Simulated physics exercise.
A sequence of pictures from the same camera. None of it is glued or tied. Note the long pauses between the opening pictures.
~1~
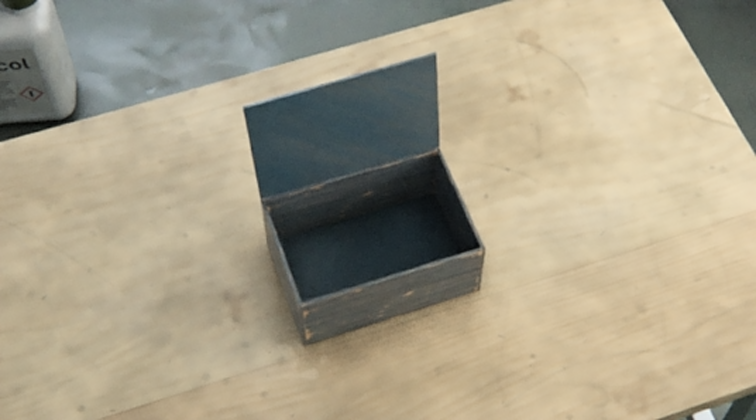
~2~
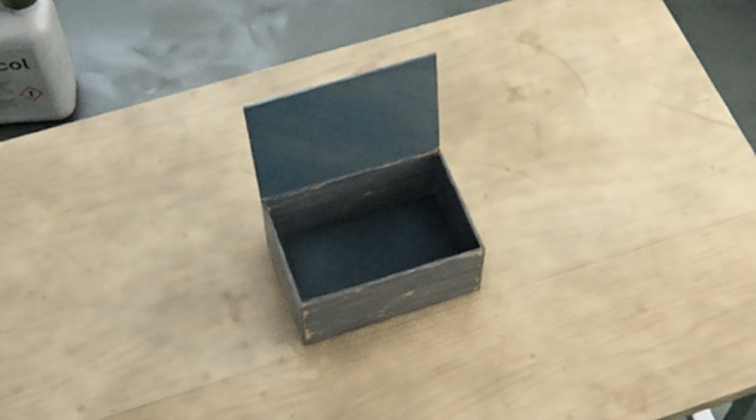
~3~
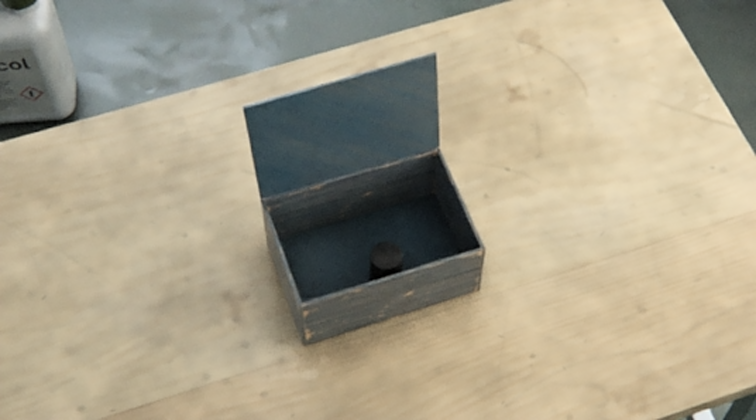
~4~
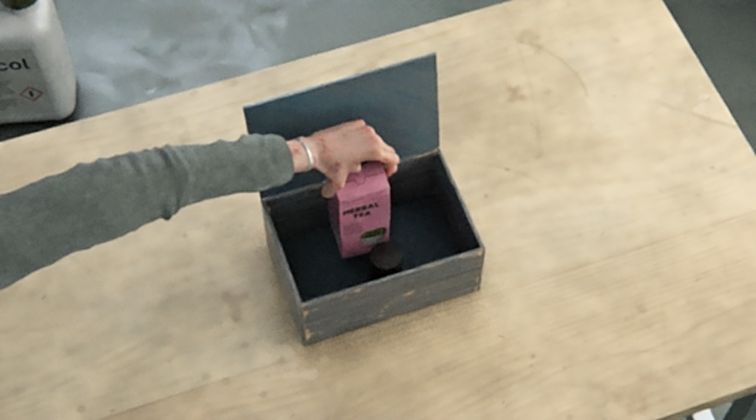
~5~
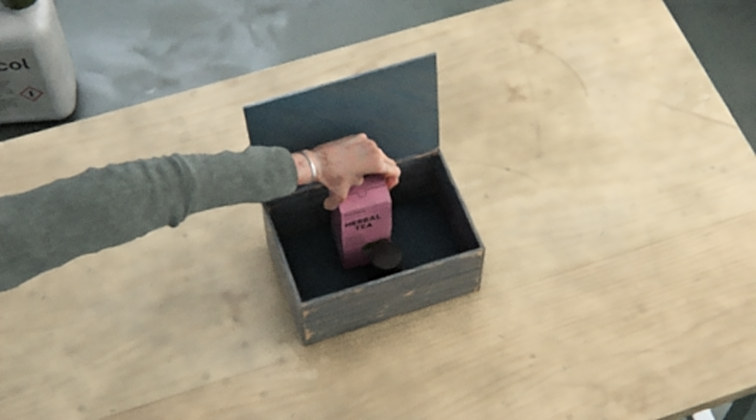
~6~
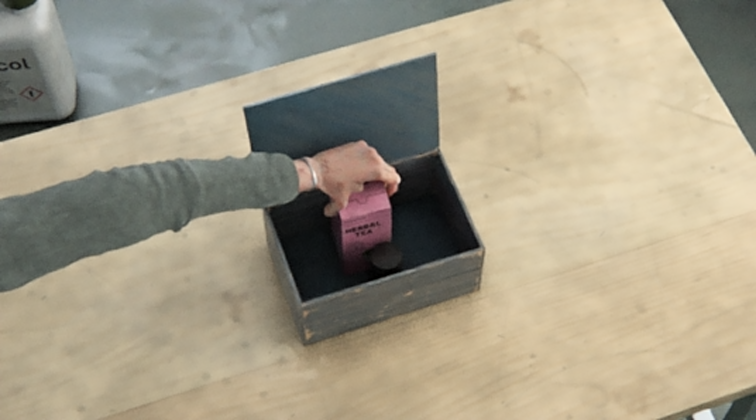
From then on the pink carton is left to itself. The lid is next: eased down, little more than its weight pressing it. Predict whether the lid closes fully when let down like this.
Prediction: The lid stays raised.
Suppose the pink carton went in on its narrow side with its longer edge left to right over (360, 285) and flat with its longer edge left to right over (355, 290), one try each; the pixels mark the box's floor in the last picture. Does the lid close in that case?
Lid: First try closed, second try open.
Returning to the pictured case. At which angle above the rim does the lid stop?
I'd put it at roughly 60°.
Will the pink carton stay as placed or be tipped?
Looking at the last picture, the pink carton is left as set.
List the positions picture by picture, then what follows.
In the first frame, the last thing is not in view yet.
In the second frame, the last thing is not in view yet.
In the third frame, the last thing is not in view yet; black shaker (386, 271).
In the fourth frame, coming down; pink carton (358, 205); black shaker (386, 271).
In the fifth frame, coming down; pink carton (360, 216); black shaker (386, 271).
In the sixth frame, in place under the hand; pink carton (360, 222); black shaker (386, 271).
Then, 1.00 s on from there, lid starting down.
Then, 1.40 s on from there, lid 72° above the rim.
Then, 1.60 s on from there, lid 62° above the rim.
Then, 4.00 s on from there, lid 61° above the rim.
In the end, lid 61° above the rim; both unmoved. At the end, from the last picture's camera, pink carton near (360, 223).
